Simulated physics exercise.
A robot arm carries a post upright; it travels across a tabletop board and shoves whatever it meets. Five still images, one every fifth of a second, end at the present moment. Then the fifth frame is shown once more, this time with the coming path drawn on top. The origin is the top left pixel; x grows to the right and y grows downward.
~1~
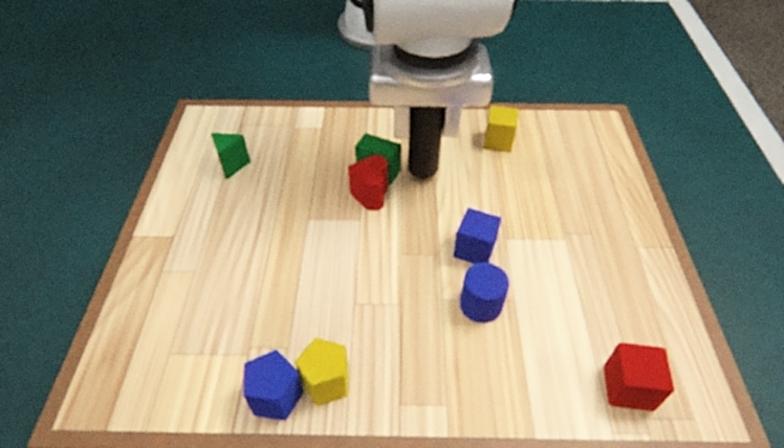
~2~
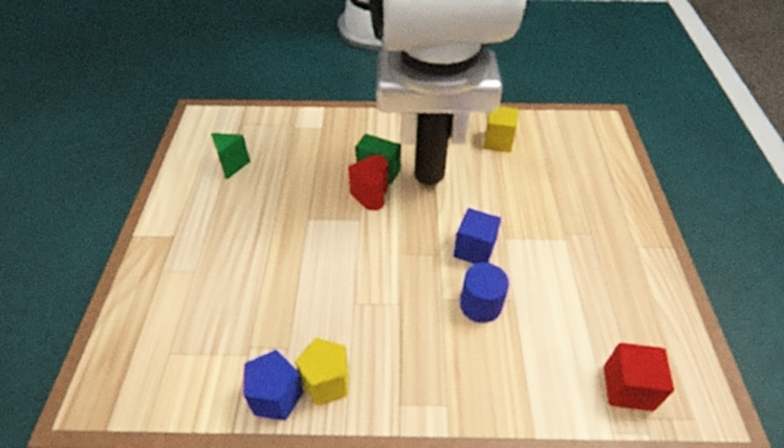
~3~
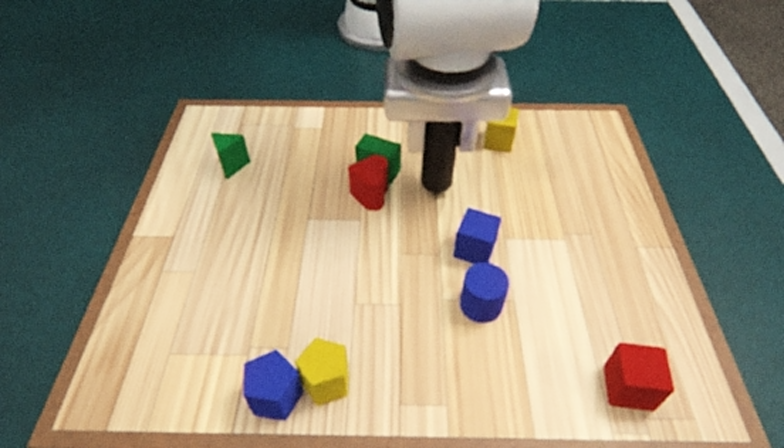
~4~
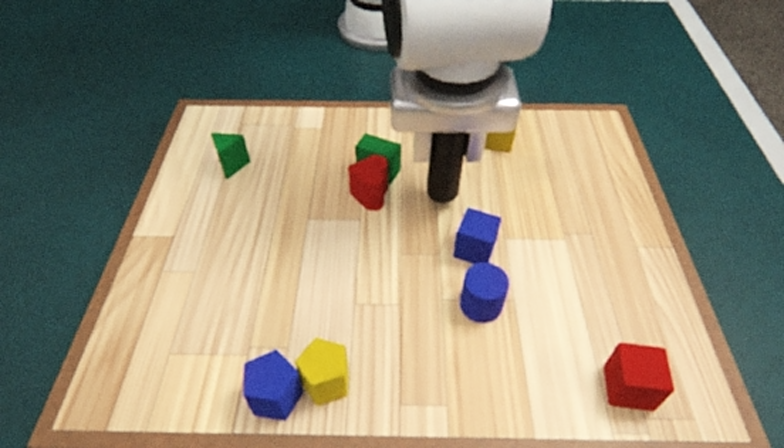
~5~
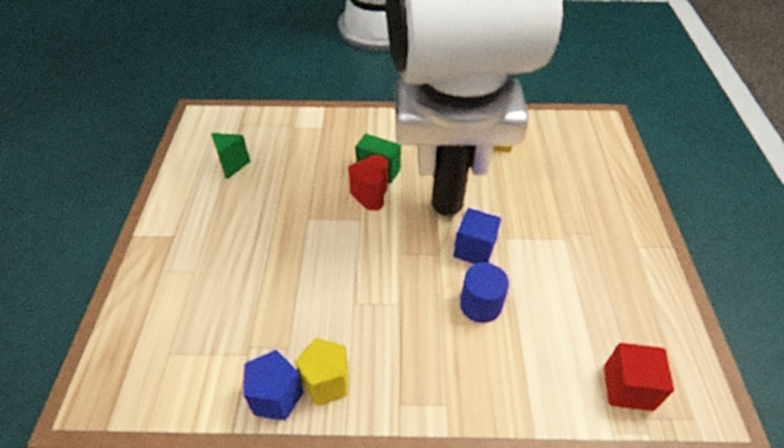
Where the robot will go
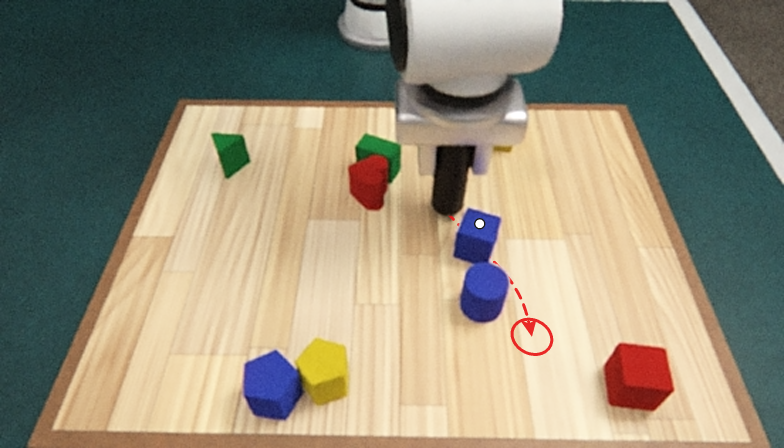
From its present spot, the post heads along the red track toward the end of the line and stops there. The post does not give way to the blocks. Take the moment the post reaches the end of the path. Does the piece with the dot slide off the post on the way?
My answer is no.
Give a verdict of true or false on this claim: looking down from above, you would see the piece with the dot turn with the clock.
The statement is correct.
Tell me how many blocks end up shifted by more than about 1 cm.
Total moved: Two.
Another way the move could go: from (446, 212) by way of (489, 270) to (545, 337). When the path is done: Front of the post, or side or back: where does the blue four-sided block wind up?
It remains before the post.
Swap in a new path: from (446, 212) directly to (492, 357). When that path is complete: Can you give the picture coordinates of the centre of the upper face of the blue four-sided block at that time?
For the centre of its top, I'd go with (516, 256).
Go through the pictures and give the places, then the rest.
The first picture shows post's lower end at (423, 169); blue four-sided block at (480, 224); blue circle at (487, 280); red four-sided block at (646, 365).
The second picture shows post at (430, 175); blocks still.
The third picture shows post at (437, 183); blocks still.
The fourth picture shows post at (443, 193); blocks still.
The fifth picture shows post at (447, 205); blue four-sided block at (480, 224); blue circle at (487, 280); red four-sided block at (646, 365).
Drawn move, from (446, 212) through (479, 246) and (514, 286) to (532, 336); the dot is on the blue four-sided block.
On the path given first. One third of the way, post at (481, 240); blue four-sided block at (503, 254); blue circle at (486, 284).
Two thirds of the way, post at (516, 280); blue four-sided block at (532, 295), turned 50° clockwise; blue circle at (486, 296).
At the end, post at (534, 330); blue four-sided block at (544, 351), turned 75° clockwise; blue circle at (486, 296); red four-sided block still.
